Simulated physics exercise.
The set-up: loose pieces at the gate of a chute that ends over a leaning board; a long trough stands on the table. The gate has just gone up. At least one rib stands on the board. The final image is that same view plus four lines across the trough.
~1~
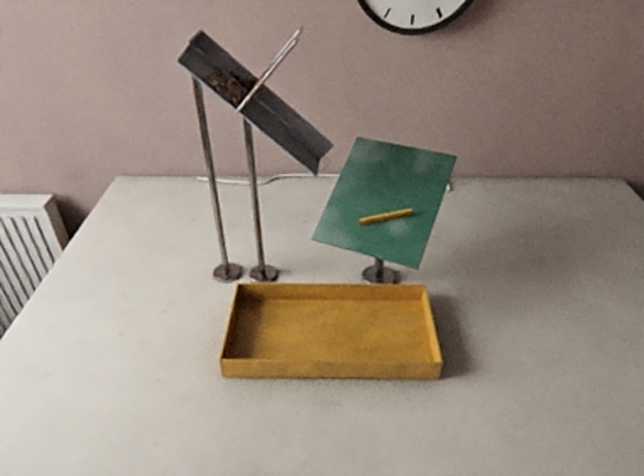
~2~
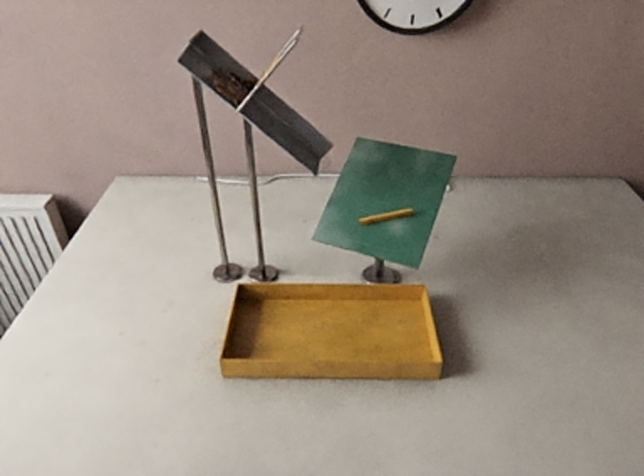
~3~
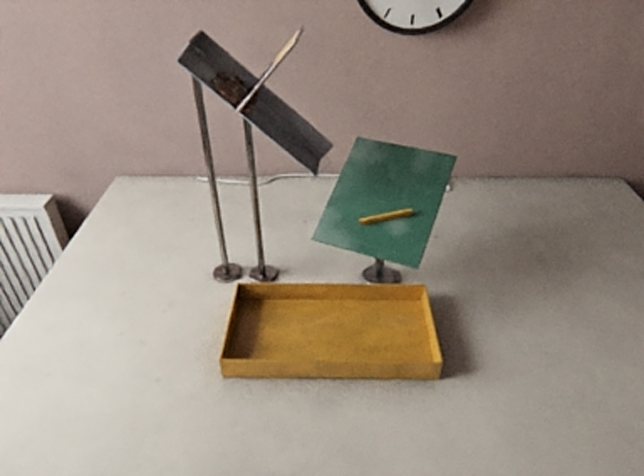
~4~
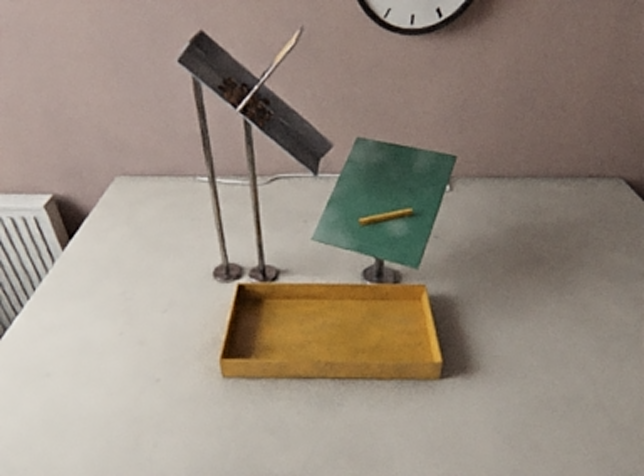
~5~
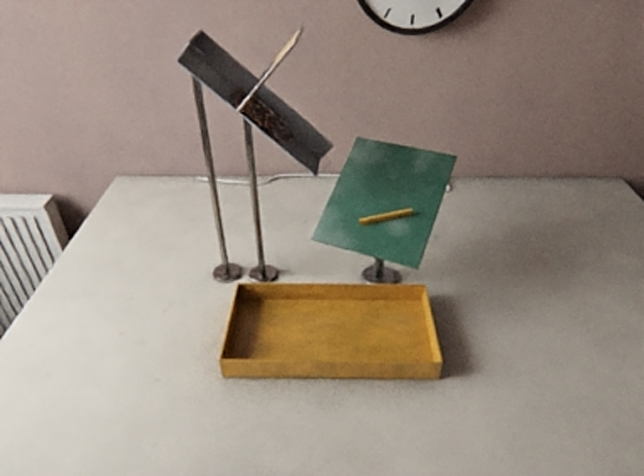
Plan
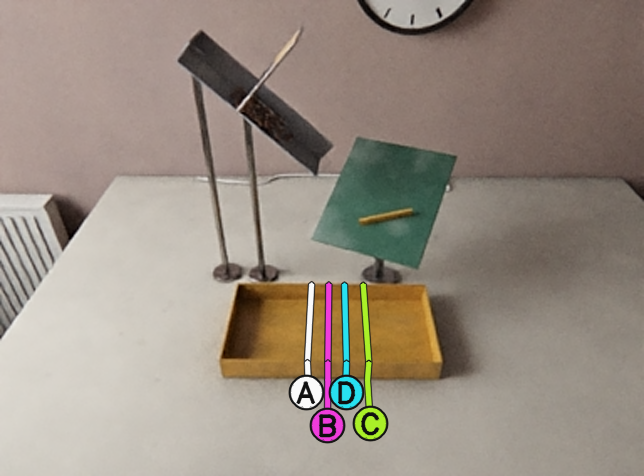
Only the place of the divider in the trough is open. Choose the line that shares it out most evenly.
Line B does it best.
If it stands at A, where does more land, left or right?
More lands on the right.
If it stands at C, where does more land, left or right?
The left side.
On the marked copy, line A crosses the front rim at (307, 361); line B crosses the front rim at (327, 361); line C crosses the front rim at (368, 361); line D crosses the front rim at (346, 361).
With A, of what is caught, a small part on the left of the divider, most on the right.
With B, of what is caught, about half on the left of the divider, about half on the right.
With C, of what is caught, nearly all on the left of the divider, a small part on the right.
With D, of what is caught, most on the left of the divider, a small part on the right.
